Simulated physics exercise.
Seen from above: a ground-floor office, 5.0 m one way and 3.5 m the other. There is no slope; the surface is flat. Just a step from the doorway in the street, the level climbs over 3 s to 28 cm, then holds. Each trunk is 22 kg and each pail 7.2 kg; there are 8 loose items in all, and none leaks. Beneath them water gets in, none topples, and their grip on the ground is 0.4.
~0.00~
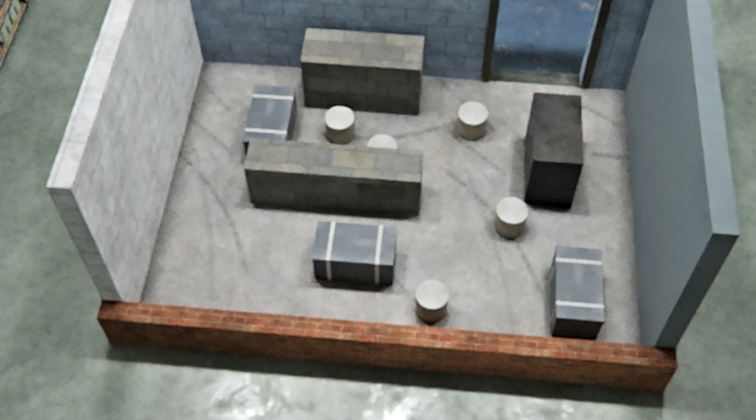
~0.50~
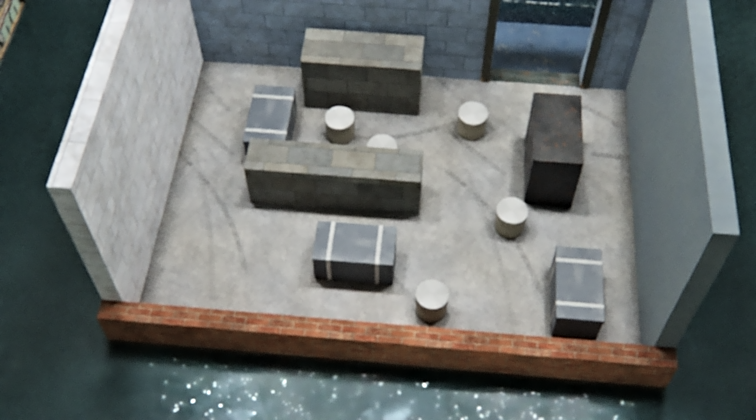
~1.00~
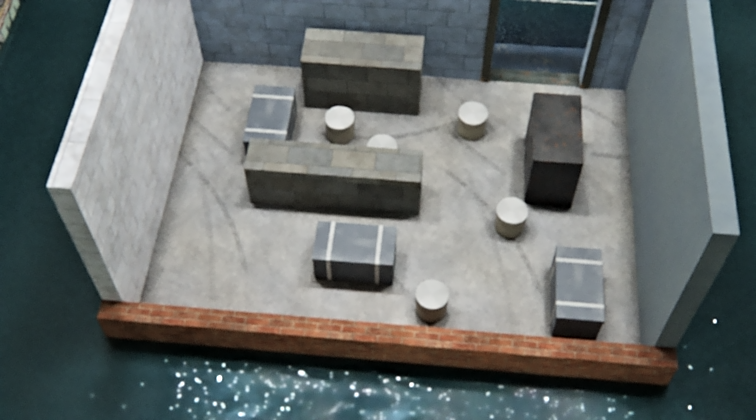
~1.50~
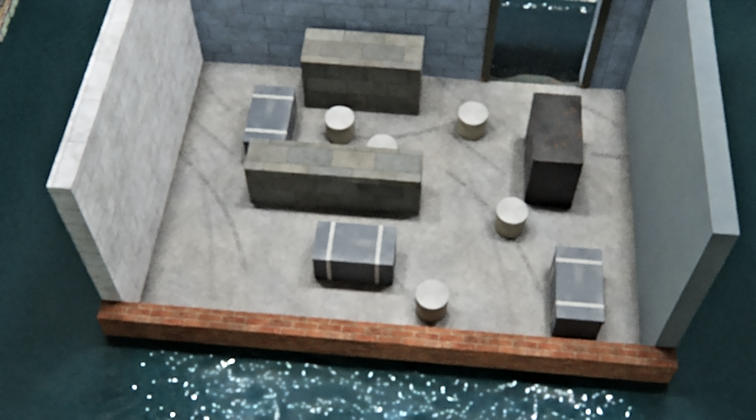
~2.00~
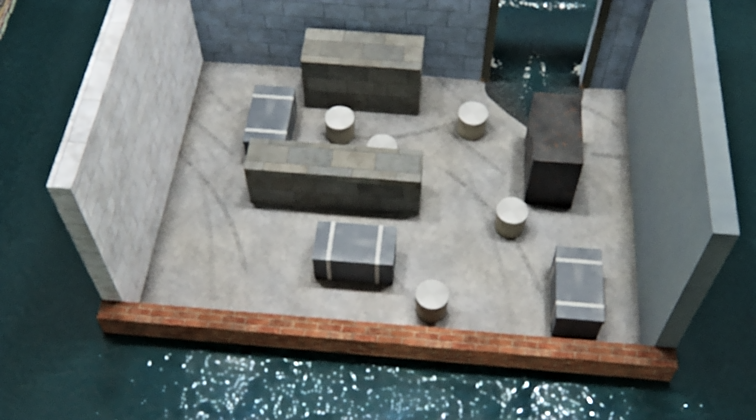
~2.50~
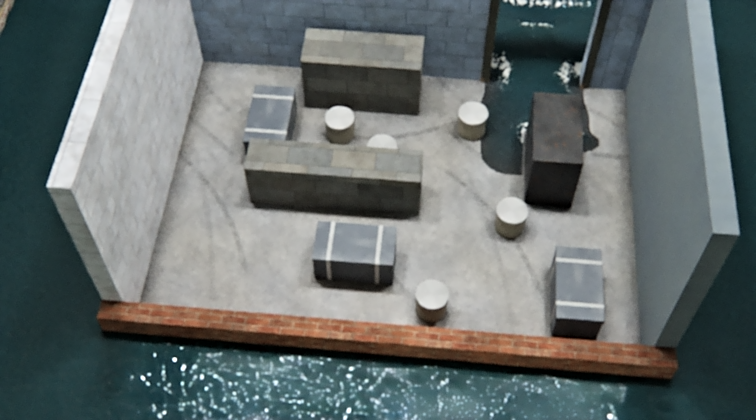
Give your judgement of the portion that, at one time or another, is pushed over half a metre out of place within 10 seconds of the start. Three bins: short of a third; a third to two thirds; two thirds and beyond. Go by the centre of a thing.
The share is in the top band.
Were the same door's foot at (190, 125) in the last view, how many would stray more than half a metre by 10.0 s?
Then 6 of them would.
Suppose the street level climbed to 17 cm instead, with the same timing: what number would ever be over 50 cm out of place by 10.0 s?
Then the count would be 2.
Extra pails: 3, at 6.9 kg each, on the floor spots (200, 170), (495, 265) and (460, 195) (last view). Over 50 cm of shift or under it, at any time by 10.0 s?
In order: Above the mark, above the mark, above the mark.
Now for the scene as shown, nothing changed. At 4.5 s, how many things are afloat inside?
At that time the total is 0.
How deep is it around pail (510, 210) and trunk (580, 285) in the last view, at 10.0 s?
Close to 12 and 11 centimetres.
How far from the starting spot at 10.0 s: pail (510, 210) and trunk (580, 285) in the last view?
100 cm and 30 cm respectively.
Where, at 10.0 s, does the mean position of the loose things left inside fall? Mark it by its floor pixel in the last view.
It sits at about (352, 190).
After 3.5 s 0 of 8 are over 50 cm from their spots; 0 afloat.
After 4.5 s 1 of 8 are over 50 cm from their spots; 0 afloat.
After 7.0 s 4 of 8 are over 50 cm from their spots; 3 afloat.
After 10.0 s 7 of 8 are over 50 cm from their spots, and 8 have been at some point; 8 afloat.
